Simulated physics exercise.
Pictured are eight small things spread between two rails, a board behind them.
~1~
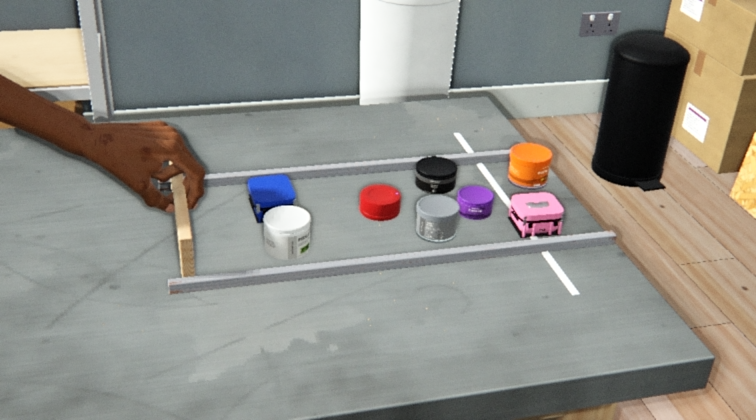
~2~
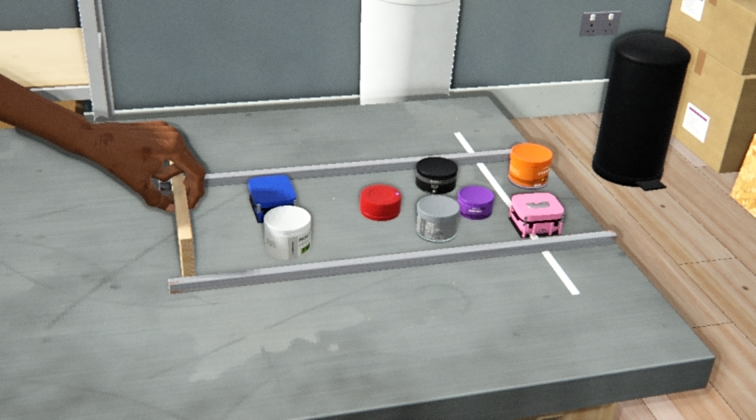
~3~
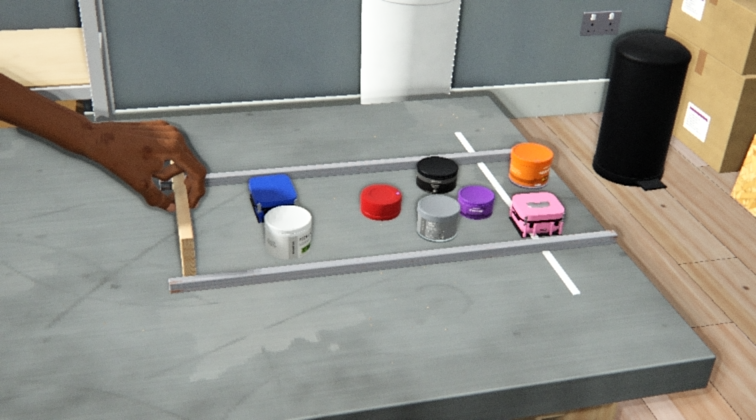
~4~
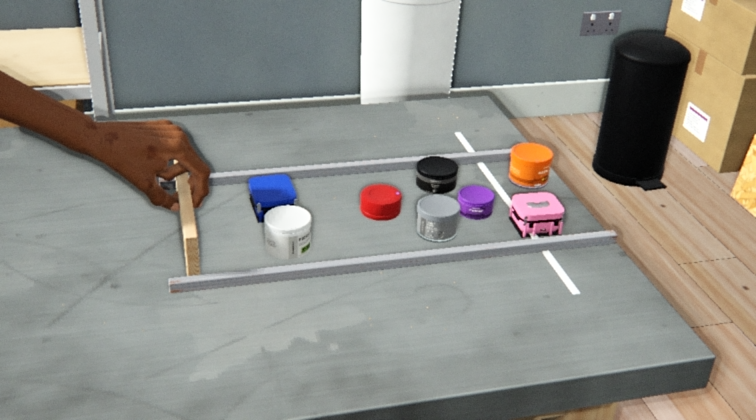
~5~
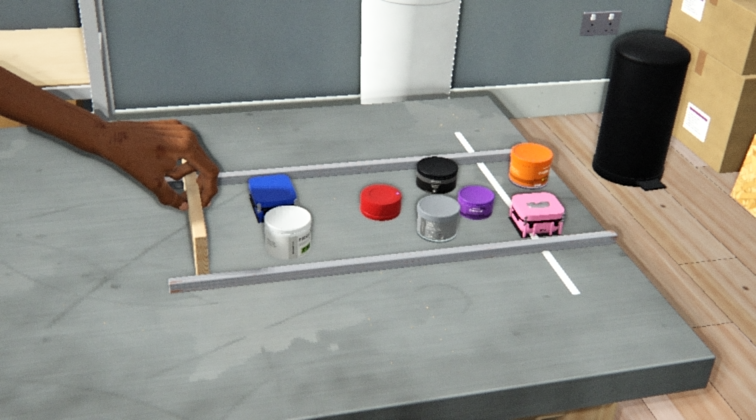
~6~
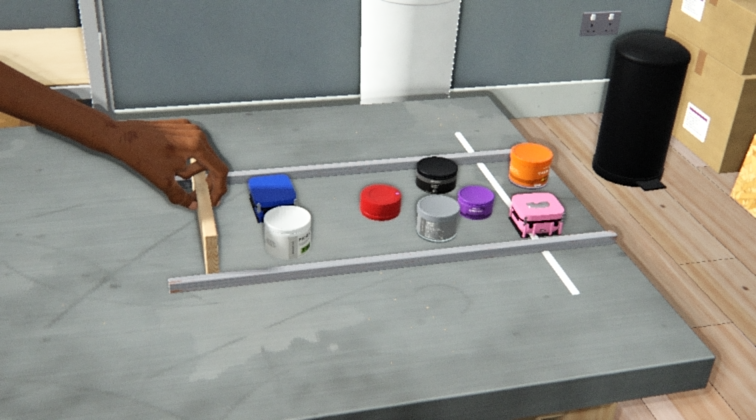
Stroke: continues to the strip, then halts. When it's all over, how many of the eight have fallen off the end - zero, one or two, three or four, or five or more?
Off the edge: Three to four.
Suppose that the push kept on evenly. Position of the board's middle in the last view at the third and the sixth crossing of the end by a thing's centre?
I'd say close to (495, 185), then close to (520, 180).
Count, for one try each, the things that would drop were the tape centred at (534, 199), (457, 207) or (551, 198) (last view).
In that order 6, 0 and 6.
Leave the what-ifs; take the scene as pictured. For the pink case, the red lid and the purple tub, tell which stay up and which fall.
Here is how it goes: The pink case drops, while the red lid does not drop, and the purple tub drops.
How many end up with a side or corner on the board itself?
2 in contact.
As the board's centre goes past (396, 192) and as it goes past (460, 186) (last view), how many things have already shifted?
Counts: 6 and 8.
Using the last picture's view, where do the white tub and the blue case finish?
In the last picture the white tub sits around (546, 208) and the blue case around (515, 177).
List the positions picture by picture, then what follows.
In the first frame, orange tin (529, 167); pink case (536, 215); purple tub (475, 203); board (181, 212); tape (508, 202).
In the second frame, pink case (536, 216); black tub (436, 175).
In the third frame, purple tub (476, 203); grey tin (438, 219).
In the fourth frame, orange tin (530, 166); board (186, 211).
In the fifth frame, pink case (536, 216); red lid (381, 202).
In the sixth frame, orange tin (530, 166); pink case (536, 216); purple tub (476, 203); board (203, 209); tape (508, 202).
Soon after, none off yet; orange tin at rest near (530, 166); pink case at rest near (536, 216); purple tub at rest near (476, 203).
After that, none off yet; orange tin at rest near (530, 166); pink case moving near (545, 217); purple tub displaced about its own width near (504, 202).
In the end, the number that fall off is three or four; gone, purple tub, pink case and orange tin.
